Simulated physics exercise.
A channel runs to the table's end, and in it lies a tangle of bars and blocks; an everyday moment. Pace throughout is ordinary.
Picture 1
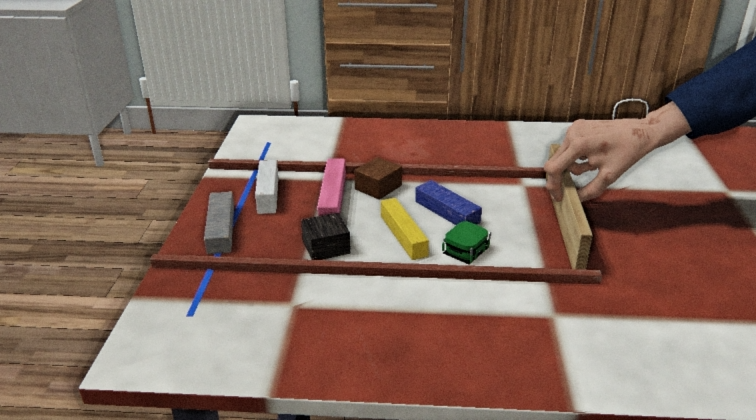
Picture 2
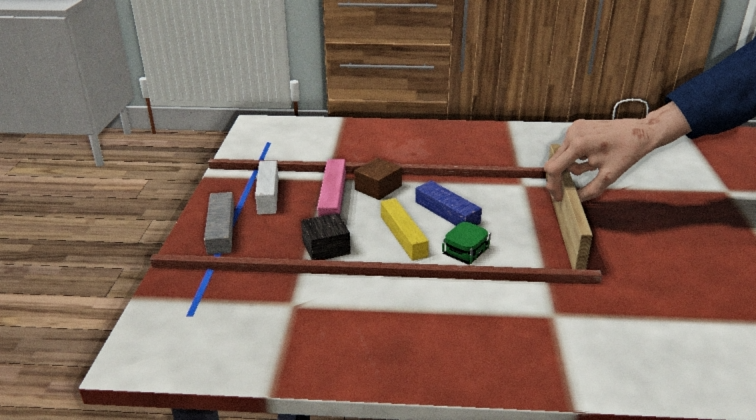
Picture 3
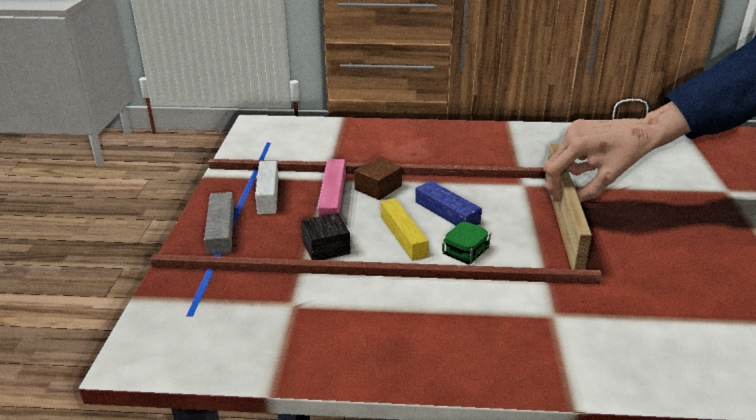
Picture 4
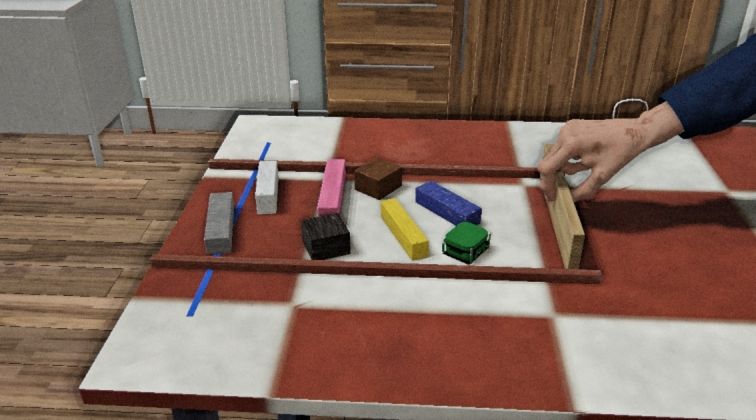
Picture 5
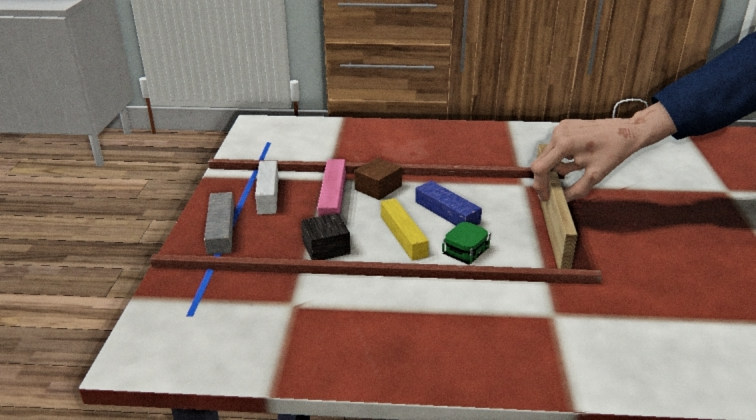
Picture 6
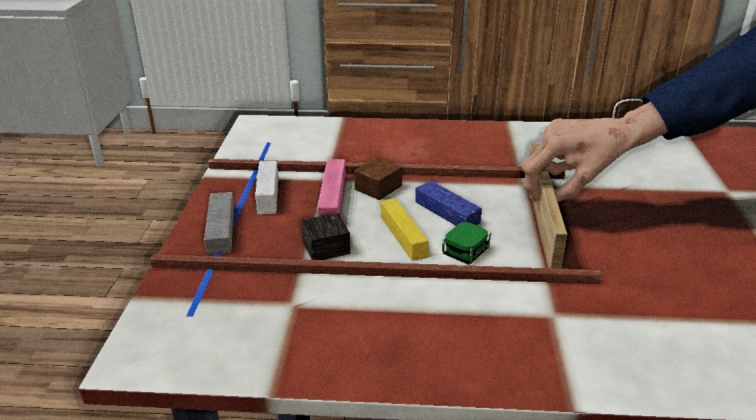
A hand slides an upright wooden board slightly left along the channel toward the blocks.
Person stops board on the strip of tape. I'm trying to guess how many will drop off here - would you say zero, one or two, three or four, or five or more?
I'd say three or four.
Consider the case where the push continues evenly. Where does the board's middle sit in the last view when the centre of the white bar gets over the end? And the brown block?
First one: Around (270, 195). Other one: Around (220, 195).
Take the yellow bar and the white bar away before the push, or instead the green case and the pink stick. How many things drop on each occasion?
Try 1: 1; try 2: 1.
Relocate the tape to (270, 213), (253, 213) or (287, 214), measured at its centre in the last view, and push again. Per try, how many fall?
Per try: 1; 2; 0.
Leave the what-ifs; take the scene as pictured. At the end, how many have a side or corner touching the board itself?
Contact count: 2.
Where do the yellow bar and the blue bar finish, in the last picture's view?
In the last picture, roughly (191, 222) and (230, 196).
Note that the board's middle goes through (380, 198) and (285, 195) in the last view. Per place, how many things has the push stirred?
That makes 6 at the first spot and 8 at the second.
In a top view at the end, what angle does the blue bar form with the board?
Around 0 degrees.
Early on, none off yet; grey bar at rest near (220, 222); white bar at rest near (268, 187); pink stick at rest near (333, 191).
Finally, the number that fall off is three or four; lost, black block, pink stick, white bar and grey bar.
